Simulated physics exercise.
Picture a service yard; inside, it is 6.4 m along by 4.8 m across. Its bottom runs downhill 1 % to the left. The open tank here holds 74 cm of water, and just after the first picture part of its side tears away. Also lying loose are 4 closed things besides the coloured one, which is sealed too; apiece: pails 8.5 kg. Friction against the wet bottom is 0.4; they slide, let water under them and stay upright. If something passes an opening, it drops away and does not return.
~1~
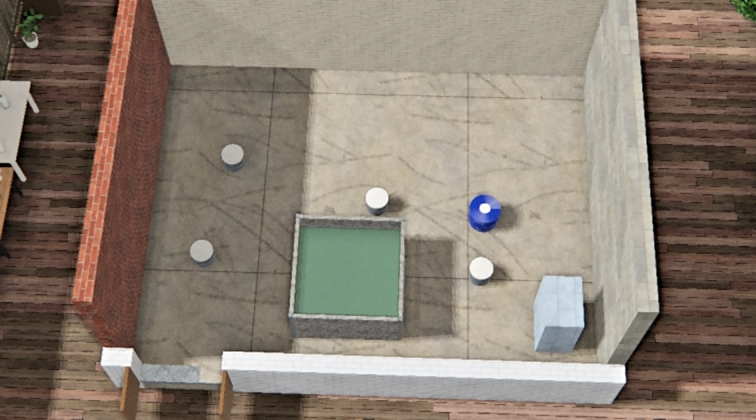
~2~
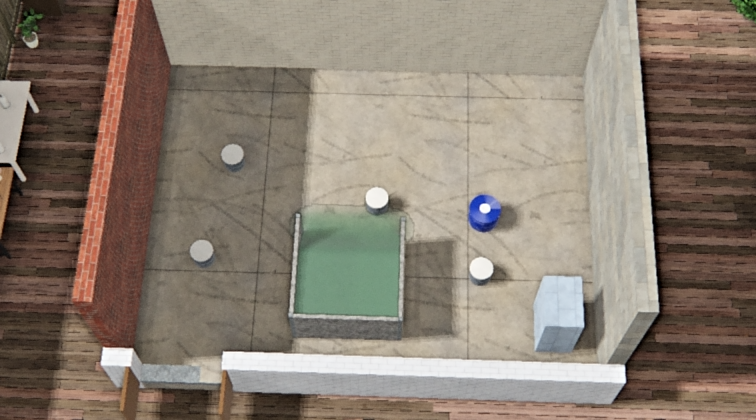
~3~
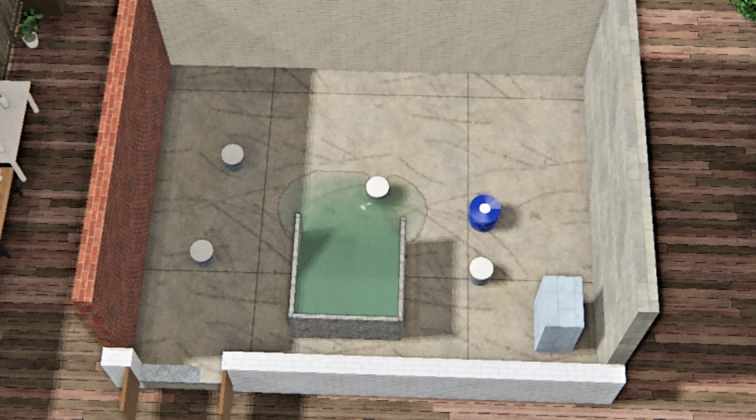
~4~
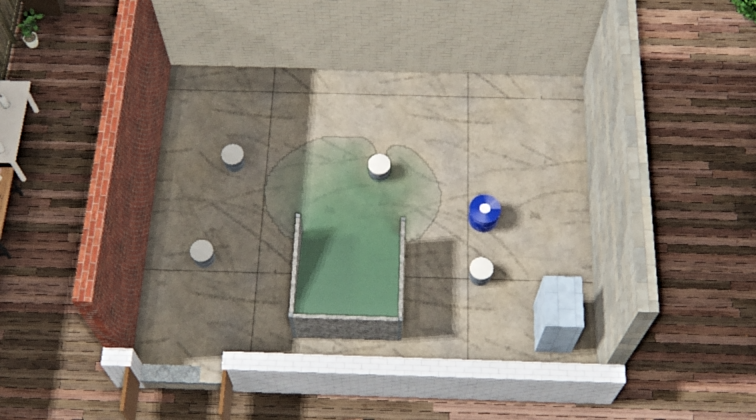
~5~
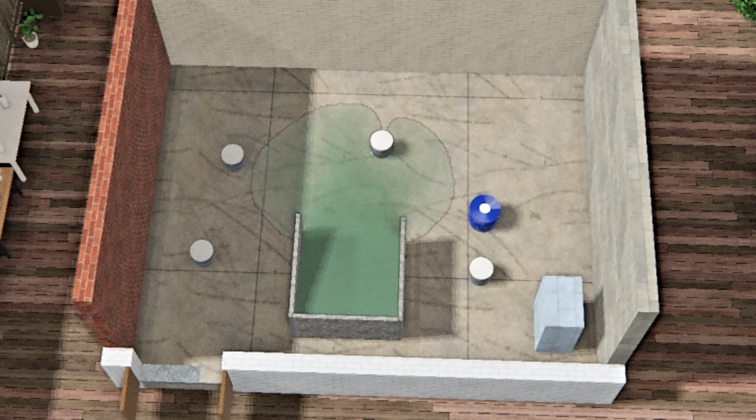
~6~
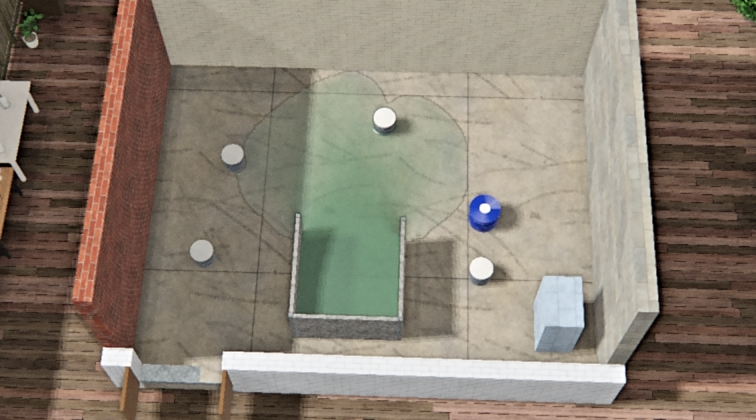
In a walled yard seen from above, a square stone tank of green water stands among pale round containers, a blue tub and a grey block. The tank's far side gives way and water spreads across the paving, pushing the nearest pale container toward the back wall while the others stay put.
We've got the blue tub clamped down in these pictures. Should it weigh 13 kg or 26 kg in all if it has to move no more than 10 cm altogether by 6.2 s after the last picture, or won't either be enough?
Light is plenty.
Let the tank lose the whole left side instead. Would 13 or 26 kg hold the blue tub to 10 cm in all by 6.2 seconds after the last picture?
With that failure, the small mass keeps it.
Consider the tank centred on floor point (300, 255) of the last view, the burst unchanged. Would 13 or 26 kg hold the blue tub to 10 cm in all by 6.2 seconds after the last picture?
In that case the smaller load will do.
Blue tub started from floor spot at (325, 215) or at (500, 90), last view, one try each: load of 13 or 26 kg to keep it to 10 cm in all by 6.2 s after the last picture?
At the first place nothing works, and at the second nothing works.
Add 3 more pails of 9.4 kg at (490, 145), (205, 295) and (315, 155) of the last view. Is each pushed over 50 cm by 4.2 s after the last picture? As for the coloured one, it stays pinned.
Within it, within it, beyond it.
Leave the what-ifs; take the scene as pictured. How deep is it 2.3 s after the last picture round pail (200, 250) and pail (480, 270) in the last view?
First roughly 2 cm, second roughly 0 cm.
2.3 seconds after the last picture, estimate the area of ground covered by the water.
About 19 m2 is covered.
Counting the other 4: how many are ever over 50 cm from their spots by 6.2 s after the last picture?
All told, that gives 2.
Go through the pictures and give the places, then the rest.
The first picture shows the blue tub at (485, 209), on the bottom; water covers 2.0 m2; 0 of 5 have shifted.
The second picture shows the blue tub at (485, 209), on the bottom; water covers 2.9 m2; 0 of 5 have shifted.
The third picture shows the blue tub at (485, 209), on the bottom; water covers 4.0 m2; 1 of 5 have shifted.
The fourth picture shows the blue tub at (485, 209), on the bottom; 5.5 m2 under water; 1 of 5 have shifted.
The fifth picture shows the blue tub at (485, 209) rests on the ground; water covers 7.3 m2; 1 of 5 have shifted.
The sixth picture shows the blue tub at (485, 209) rests on the ground; water covers 9.4 m2; 1 of 5 have shifted.
Then, 0.6 s after the last picture the blue tub would be 0 cm from its start with 13 kg and 0 cm from its start with 26 kg; 0 cm of water round it then.
Then, 2.3 s after the last picture the blue tub would be 0 cm from its start with 13 kg and 0 cm from its start with 26 kg; 0 cm of water round it then.
Then, 4.2 s after the last picture the blue tub would be 0 cm from its start with 13 kg and 0 cm from its start with 26 kg; 4 cm of water round it then.
Then, 6.2 s after the last picture the blue tub would be 0 cm from its start with 13 kg and 0 cm from its start with 26 kg; 3 cm of water round it then.
